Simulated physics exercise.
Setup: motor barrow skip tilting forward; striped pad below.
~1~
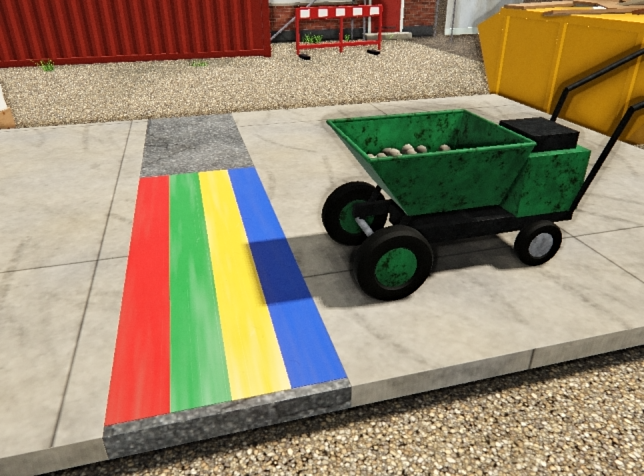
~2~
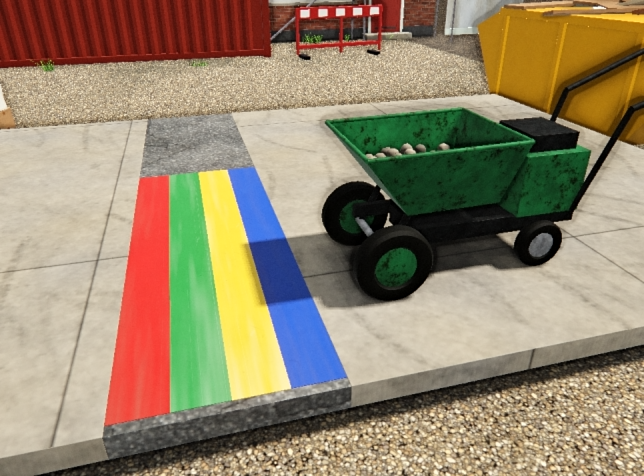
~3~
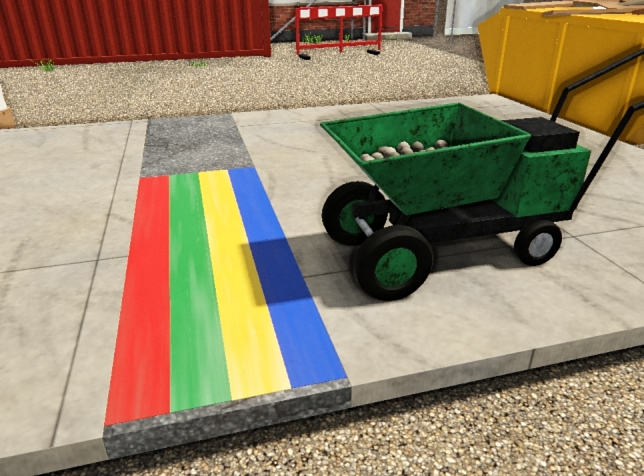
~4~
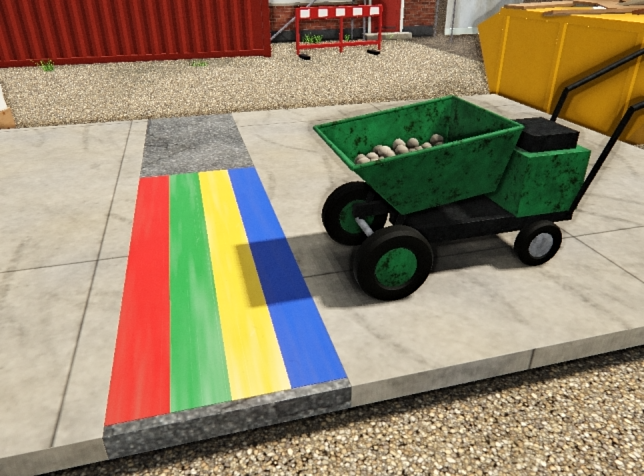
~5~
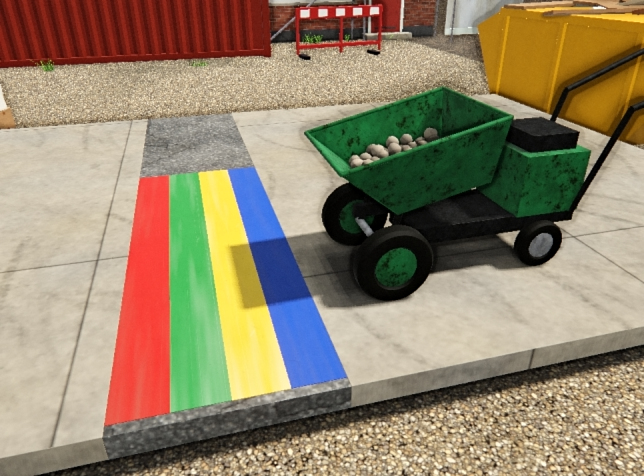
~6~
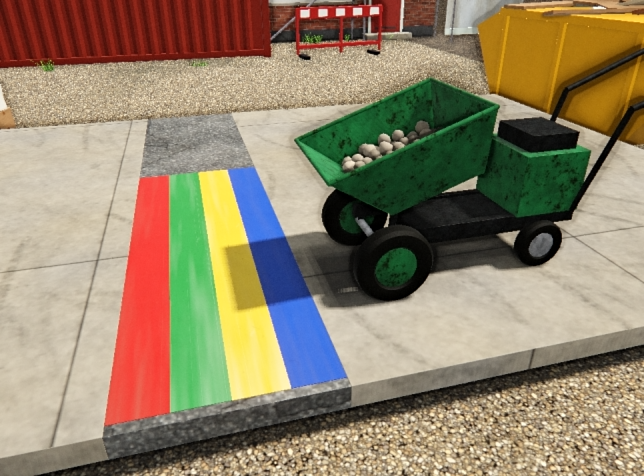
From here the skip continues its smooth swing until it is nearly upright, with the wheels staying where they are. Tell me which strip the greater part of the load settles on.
The greater part settles on the yellow strip.
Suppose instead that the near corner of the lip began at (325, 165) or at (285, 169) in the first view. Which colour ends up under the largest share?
First spot: The green strip; second spot: That red strip.
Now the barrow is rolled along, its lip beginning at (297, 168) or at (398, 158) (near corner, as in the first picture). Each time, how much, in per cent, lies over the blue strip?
First try: Some 0 %; second try: 40 %.
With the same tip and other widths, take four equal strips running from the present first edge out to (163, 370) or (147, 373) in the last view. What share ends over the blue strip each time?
Shares: Close to 10 %; close to 10 %.
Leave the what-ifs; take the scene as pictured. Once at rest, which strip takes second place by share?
Runner-up - that green strip.
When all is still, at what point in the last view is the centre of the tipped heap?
Resting centre, last frame: Roughly (229, 284).
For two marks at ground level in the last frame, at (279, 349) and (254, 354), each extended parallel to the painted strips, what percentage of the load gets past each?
First 80 in a hundred, second 60 in a hundred.
Just after the last frame, skip tipped steeply; every one in the skip.
A moment on, skip tipped steeply; almost all in the skip; just a few over the blue strip; just a few over the yellow strip.
Further on, skip tipped right over; roughly a third in the skip; just a few over the blue strip; roughly half over the yellow strip; roughly a quarter over the green strip; just a few over the red strip.
When it is over, skip tipped right over; about a tenth over the blue strip; roughly half over the yellow strip; roughly a quarter over the green strip; about a tenth over the red strip.
